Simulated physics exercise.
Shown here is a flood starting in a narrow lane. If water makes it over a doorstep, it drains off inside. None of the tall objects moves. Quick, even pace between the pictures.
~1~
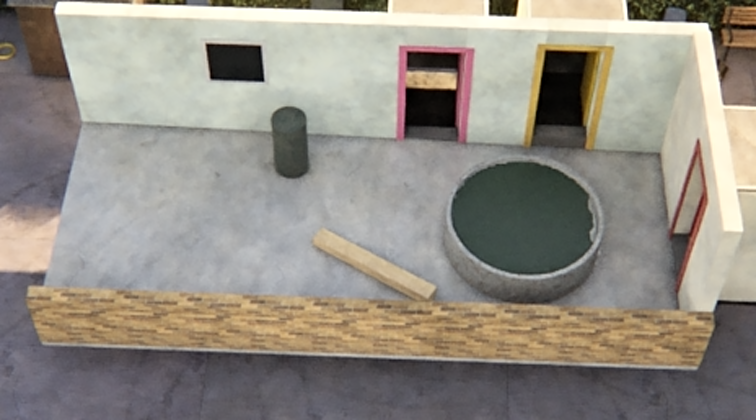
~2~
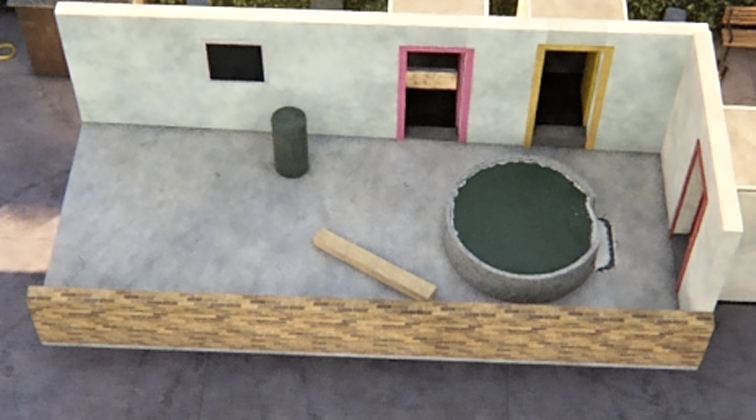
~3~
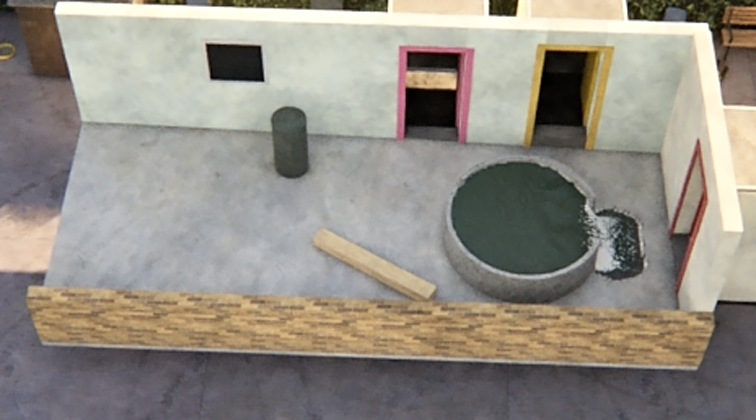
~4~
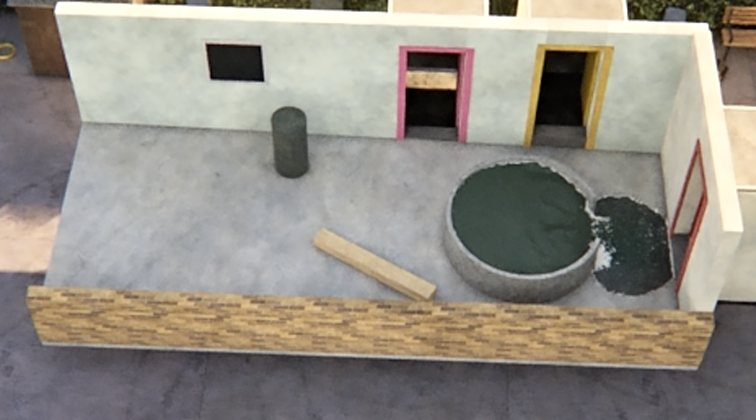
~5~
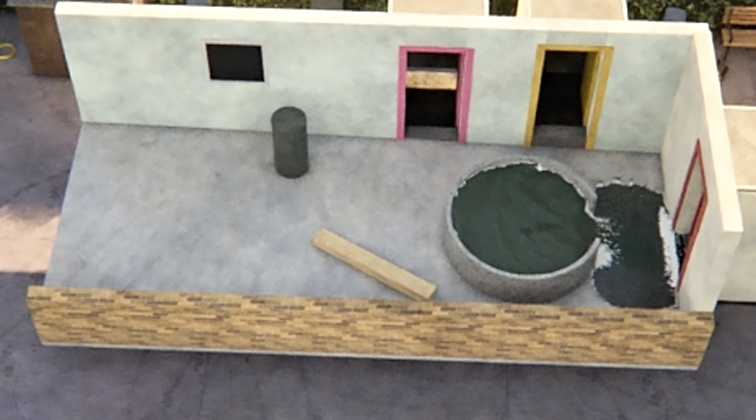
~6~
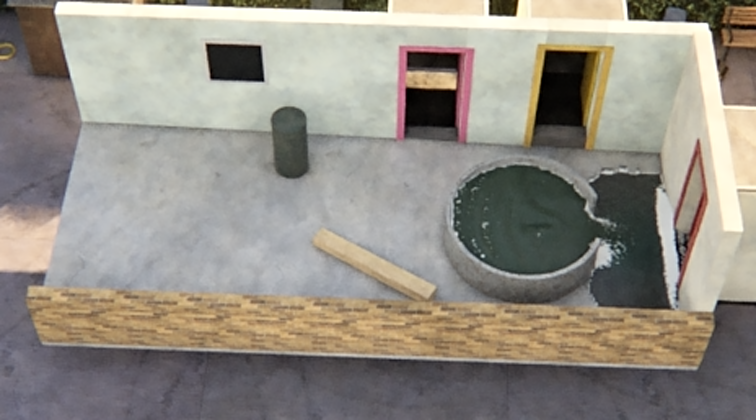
At first, dark green water sits still in a round stone pool inside a walled yard, near a wooden plank and a dark cylinder. Water then pours through a gap on the pool's right side, spreads across the floor toward the right wall, and widens along it, edged with white foam.
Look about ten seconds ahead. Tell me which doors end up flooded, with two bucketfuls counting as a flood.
One by one: The red door surpasses two buckets; the pink door does not surpass two buckets; the yellow door does not surpass two buckets.
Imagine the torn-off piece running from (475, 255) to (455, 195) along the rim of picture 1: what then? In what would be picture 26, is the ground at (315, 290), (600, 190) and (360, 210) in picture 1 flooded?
Taken one by one: Sodden, then unaffected, then sodden.
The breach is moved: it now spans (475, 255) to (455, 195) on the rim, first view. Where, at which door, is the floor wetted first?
Answer: The pink-painted one.
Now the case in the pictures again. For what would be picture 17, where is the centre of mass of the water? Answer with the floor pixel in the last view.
Somewhere around (563, 241) in the last view.
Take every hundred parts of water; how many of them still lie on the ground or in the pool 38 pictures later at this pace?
About 88 %.
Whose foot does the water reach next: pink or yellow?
I say the door marked yellow.
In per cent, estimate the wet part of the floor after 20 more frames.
Around 35 percent of it.
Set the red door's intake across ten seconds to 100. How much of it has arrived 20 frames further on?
Near 75 per cent, give or take.
A moment on, water covers 10 % of the floor; the red door over two buckets in, the pink door not reached, the yellow door not reached.
Next, water covers 20 % of the floor; the red door far over two buckets in, the pink door not reached, the yellow door wet at the sill, nothing in.
Then, water covers 35 % of the floor; the red door far over two buckets in, the pink door wet at the sill, nothing in, the yellow door wet at the sill, nothing in.
Later, water covers 65 % of the floor; the red door far over two buckets in, the pink door wet at the sill, nothing in, the yellow door wet at the sill, nothing in.
In the end, water covers 75 % of the floor; the red door far over two buckets in, the pink door wet at the sill, nothing in, the yellow door wet at the sill, nothing in.
